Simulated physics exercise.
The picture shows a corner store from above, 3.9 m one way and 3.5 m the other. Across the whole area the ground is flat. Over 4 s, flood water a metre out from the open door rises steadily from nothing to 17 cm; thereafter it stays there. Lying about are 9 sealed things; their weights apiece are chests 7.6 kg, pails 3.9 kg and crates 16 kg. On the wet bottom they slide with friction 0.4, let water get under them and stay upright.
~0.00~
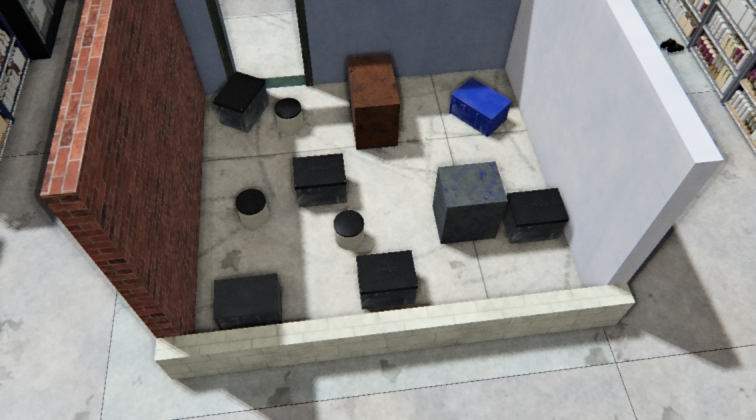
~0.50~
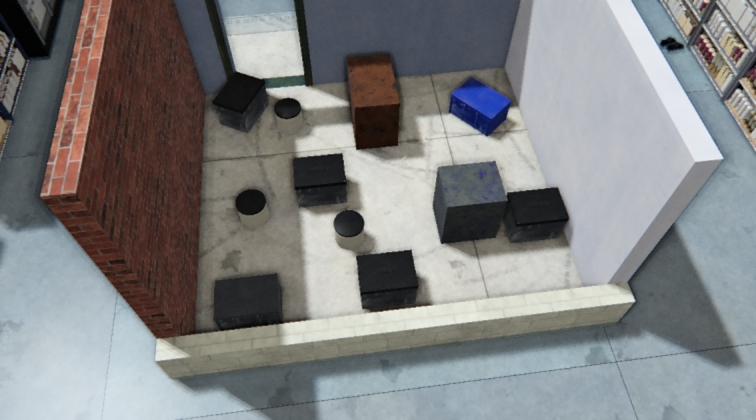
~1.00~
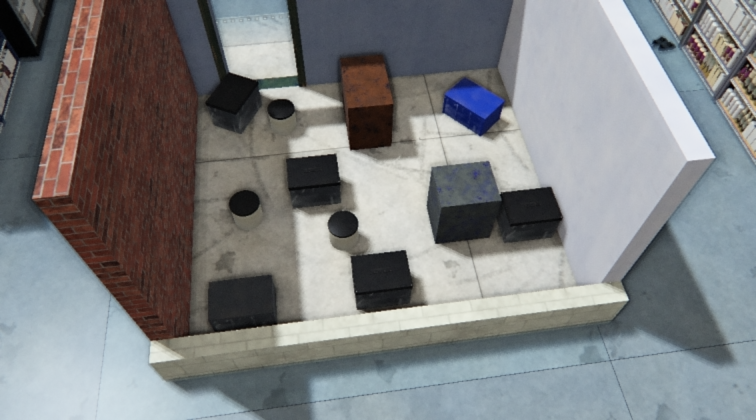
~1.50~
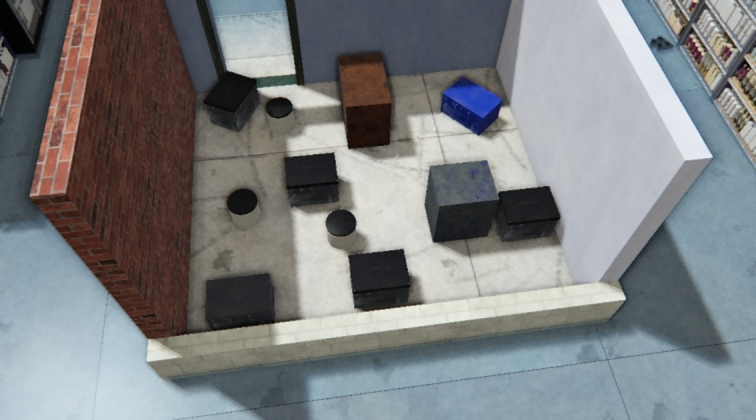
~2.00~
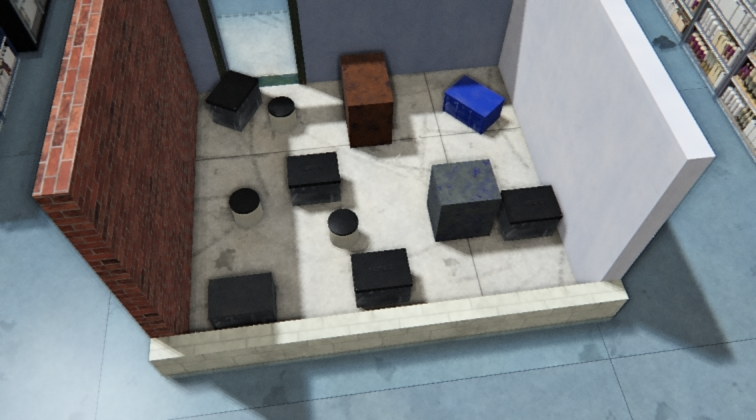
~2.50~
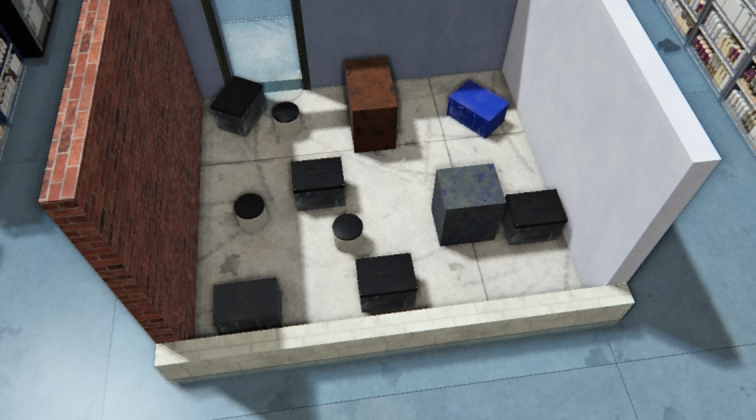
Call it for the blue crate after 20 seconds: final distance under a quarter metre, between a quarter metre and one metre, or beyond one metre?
Between a quarter metre and one metre.
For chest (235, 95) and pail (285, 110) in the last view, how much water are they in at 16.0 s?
Some 11 cm at the first, some 9 cm at the second.
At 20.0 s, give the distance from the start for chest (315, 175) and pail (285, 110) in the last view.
First 200 cm, then 250 cm.
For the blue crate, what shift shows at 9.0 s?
I'd put it at around 0 cm.
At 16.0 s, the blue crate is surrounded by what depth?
Somewhere close to 11 cm.
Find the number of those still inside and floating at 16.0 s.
9.
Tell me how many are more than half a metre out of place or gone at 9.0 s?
The count is 7.
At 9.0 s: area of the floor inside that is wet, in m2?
Wet area: Approx. 11.0 m2.
After 4.0 s the blue crate is near (479, 100), 0.0 m from its start, aground; 0 afloat.
After 9.0 s the blue crate is near (479, 100), 0.0 m from its start, aground; 7 afloat.
After 16.0 s the blue crate is near (482, 70), 0.5 m from its start, afloat; 9 afloat.
After 20.0 s the blue crate is near (435, 75), 0.6 m from its start, afloat; 9 afloat.
